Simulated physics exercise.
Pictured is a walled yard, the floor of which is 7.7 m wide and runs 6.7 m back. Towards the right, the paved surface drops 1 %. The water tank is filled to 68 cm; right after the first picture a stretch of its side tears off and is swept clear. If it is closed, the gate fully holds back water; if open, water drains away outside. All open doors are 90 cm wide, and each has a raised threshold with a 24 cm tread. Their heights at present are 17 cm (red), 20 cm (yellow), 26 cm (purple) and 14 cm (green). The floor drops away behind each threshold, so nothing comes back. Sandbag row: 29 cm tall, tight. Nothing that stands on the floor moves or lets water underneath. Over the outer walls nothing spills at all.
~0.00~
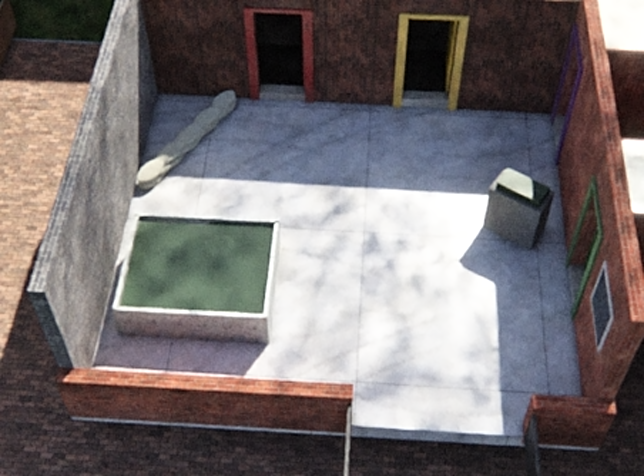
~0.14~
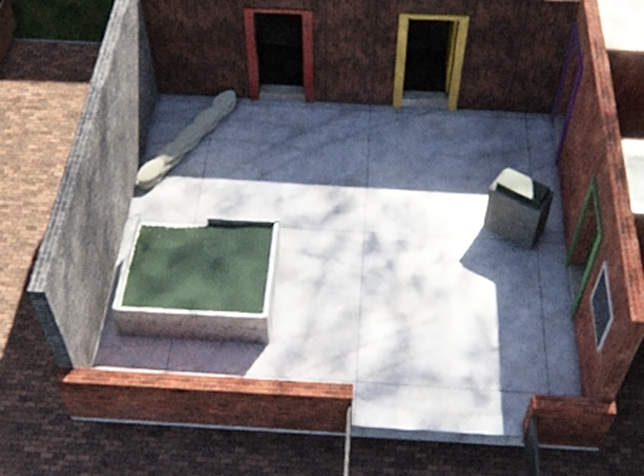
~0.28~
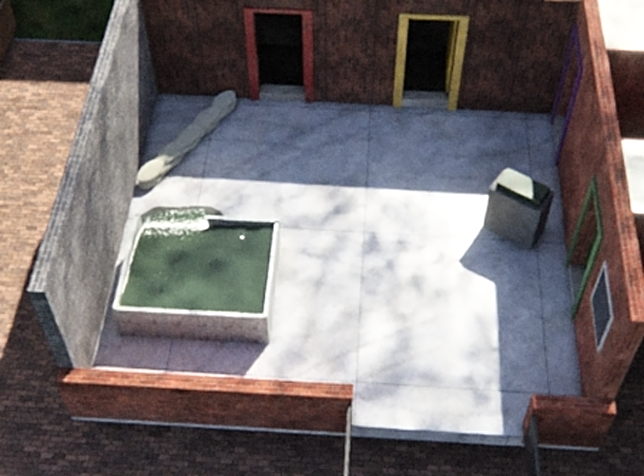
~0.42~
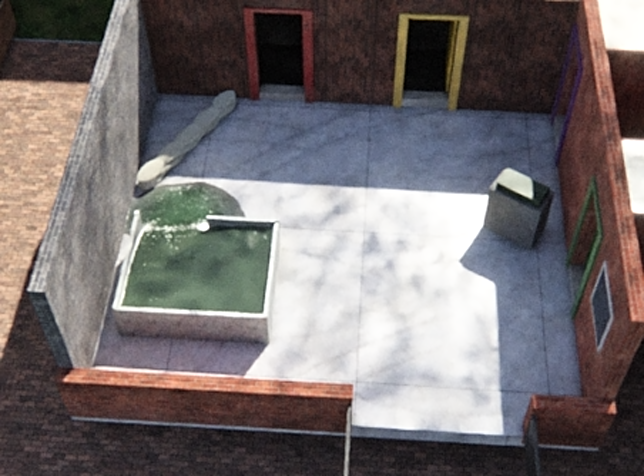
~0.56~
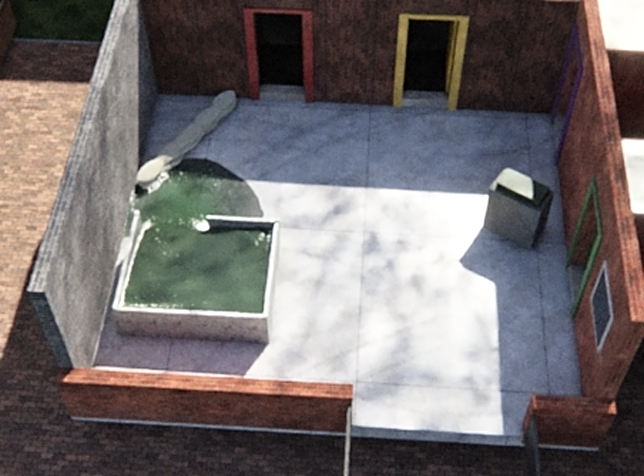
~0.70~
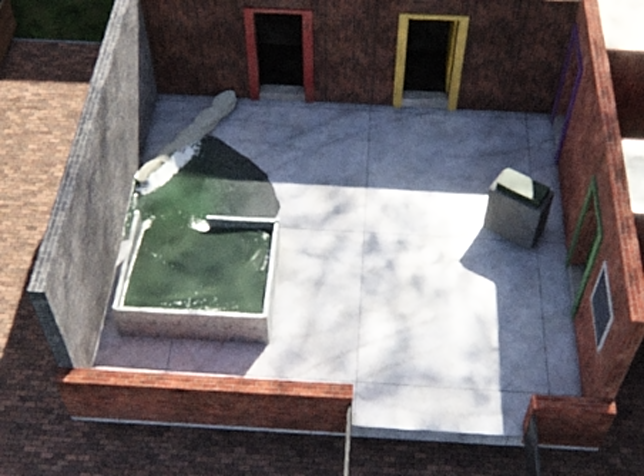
A raised tank of green water opens at its far side and floods the paving behind.
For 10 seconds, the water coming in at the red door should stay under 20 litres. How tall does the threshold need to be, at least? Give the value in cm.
Close to 28 cm is just enough.
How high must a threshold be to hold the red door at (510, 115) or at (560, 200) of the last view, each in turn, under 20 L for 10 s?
Roughly 15 and 17 cm.
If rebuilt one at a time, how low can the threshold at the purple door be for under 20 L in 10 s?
Roughly 20 cm at the purple door.
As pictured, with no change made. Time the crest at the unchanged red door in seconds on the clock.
The depth peaks at about 2.4 seconds.
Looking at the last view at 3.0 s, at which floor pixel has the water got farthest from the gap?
(518, 113).
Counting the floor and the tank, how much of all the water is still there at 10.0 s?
Share still there: Approx. 92 percent.
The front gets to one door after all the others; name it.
The green door.
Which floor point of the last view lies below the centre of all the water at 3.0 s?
The centre of all the water is around (235, 210).
After 1.4 s water covers 15 % of the floor, deepest (46 cm) near (143, 200); 13 cm at the red door, 0 litres in over its 17 cm threshold.
After 3.0 s water covers 30 % of the floor, deepest (31 cm) near (305, 102); 29 cm at the red door, 92 litres in over its 17 cm threshold.
After 10.0 s water covers 85 % of the floor, deepest (16 cm) near (536, 222); 6 cm at the red door, 136 litres in over its 17 cm threshold.
At the red door as built, the water arrived by 1.4 s and peaked near 32 cm at 2.4 s.
Run again over the same 10 s with other heights there, 58 litres in over 23 cm, 5 litres over 31.5 cm. The limit of 20 litres is kept from about 28 cm up.
